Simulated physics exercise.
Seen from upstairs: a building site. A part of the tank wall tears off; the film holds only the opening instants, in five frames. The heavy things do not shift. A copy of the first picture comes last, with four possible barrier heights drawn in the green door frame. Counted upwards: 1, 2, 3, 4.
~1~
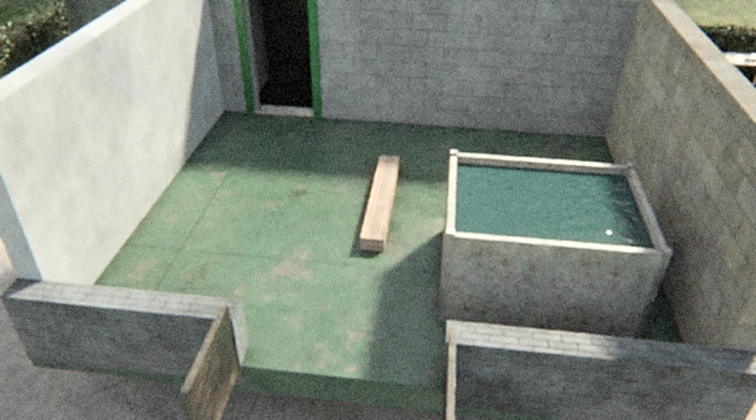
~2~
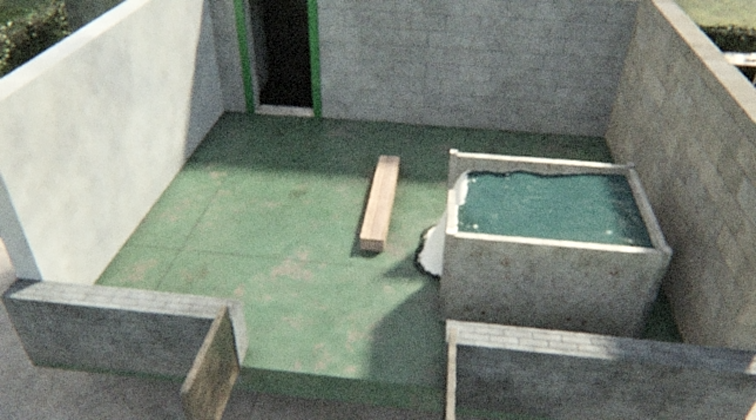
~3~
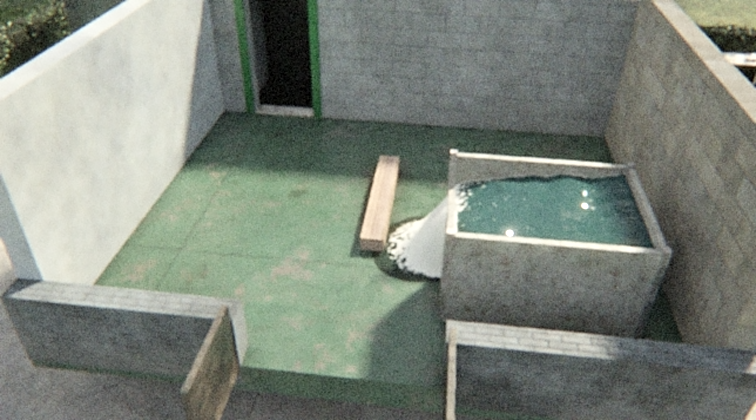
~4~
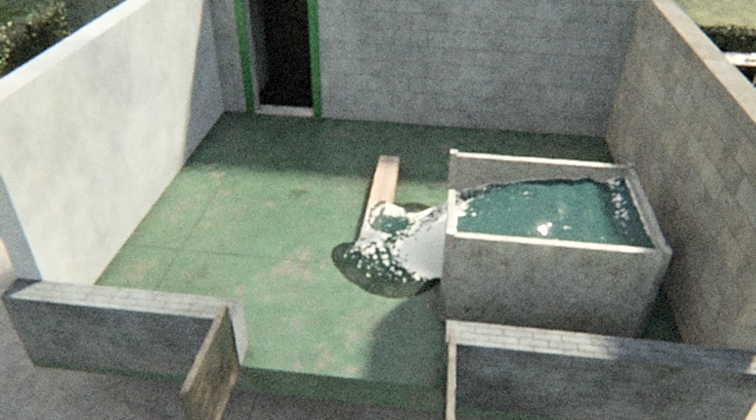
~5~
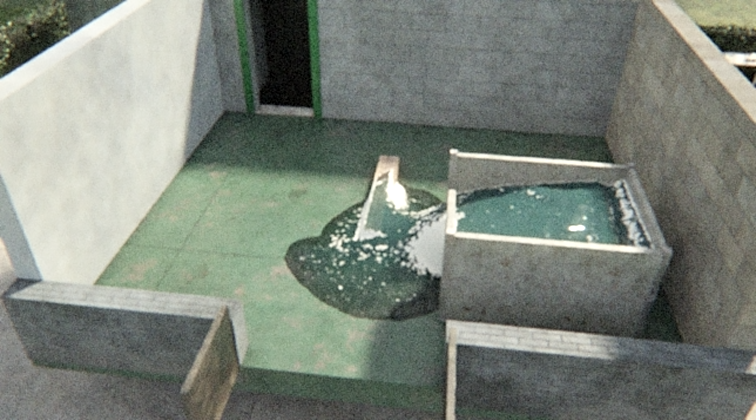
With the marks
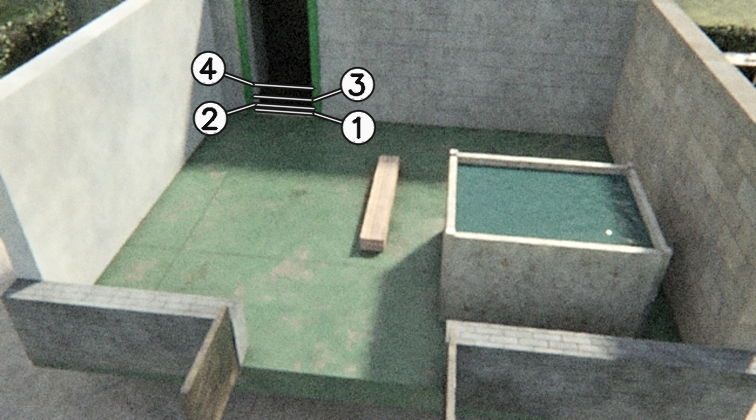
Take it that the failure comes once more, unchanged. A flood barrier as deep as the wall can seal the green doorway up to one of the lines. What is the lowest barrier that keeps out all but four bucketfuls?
2.
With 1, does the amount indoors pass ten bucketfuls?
Yes, clearly.
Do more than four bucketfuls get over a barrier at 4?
No.
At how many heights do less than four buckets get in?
Three of them.
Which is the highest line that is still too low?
That would be 1.
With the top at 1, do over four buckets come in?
Yes, it does.
On the marked copy, 1 at (284, 111); 2 at (284, 106); 3 at (283, 98); 4 at (282, 86); from the bottom up 1, 2, 3, 4.
With 1, some 15 bucketfuls get in.
With 2, a bucket or two gets in.
With 3, nothing gets over.
With 4, nothing gets over.
